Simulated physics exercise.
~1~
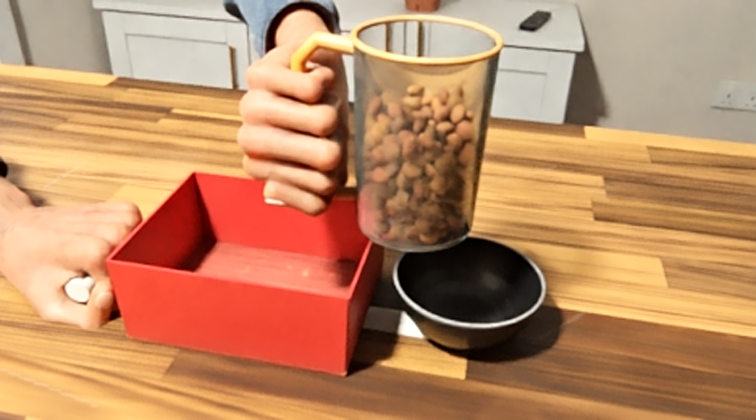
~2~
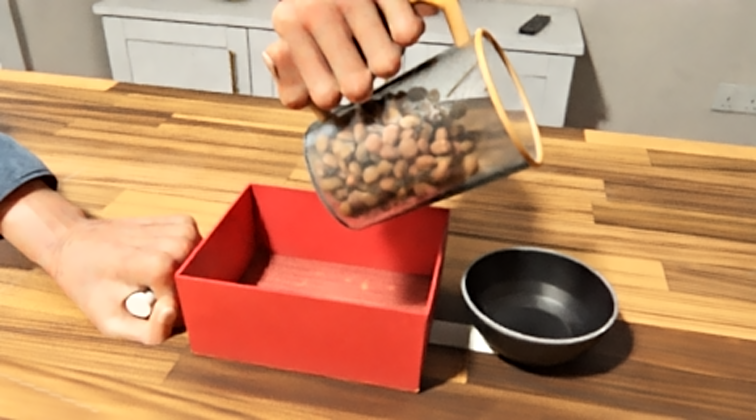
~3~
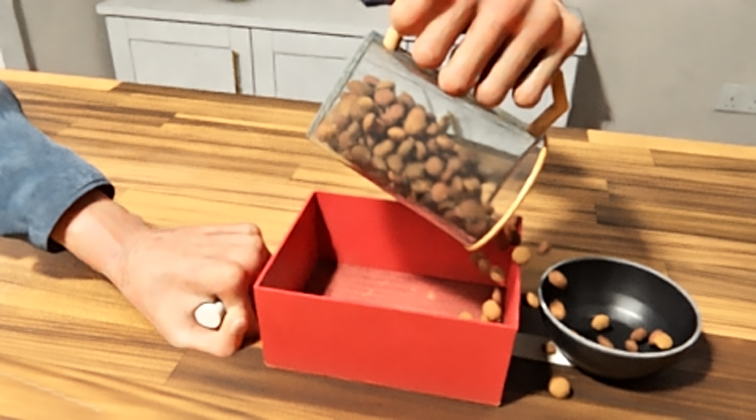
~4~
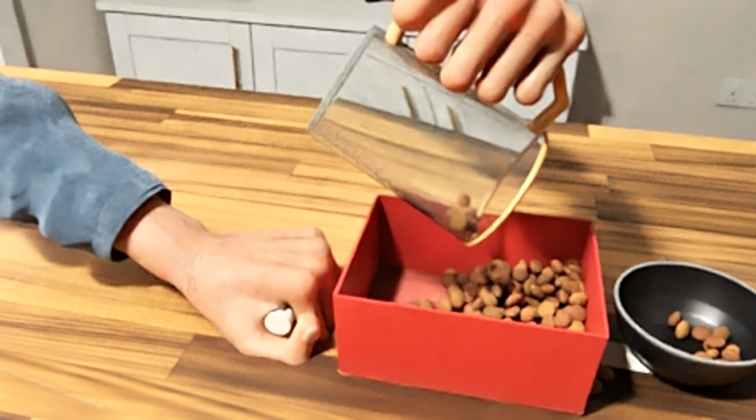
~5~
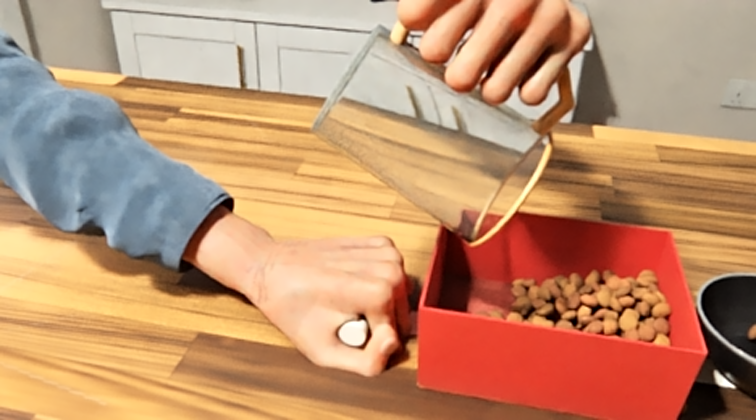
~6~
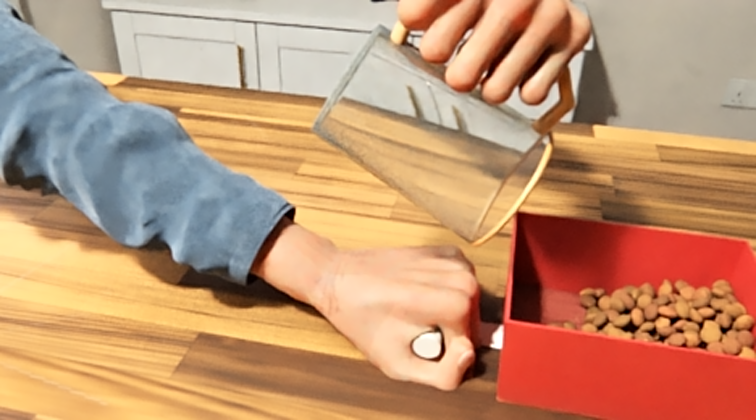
A hand tips a clear cup with a yellow rim and handle, full of brown kibble, above a wooden tabletop, seen from slightly above with grey cabinets behind. Below sit an open red box and, to its right, a black bowl, while a second hand, wearing a ring, rests as a fist at the box's left. As the cup tilts rightward, the box and bowl slide steadily right. The first kibble drops into the bowl and around the box's edge, then most pours into the box. The emptied cup stays tilted, the box holding nearly all the kibble.
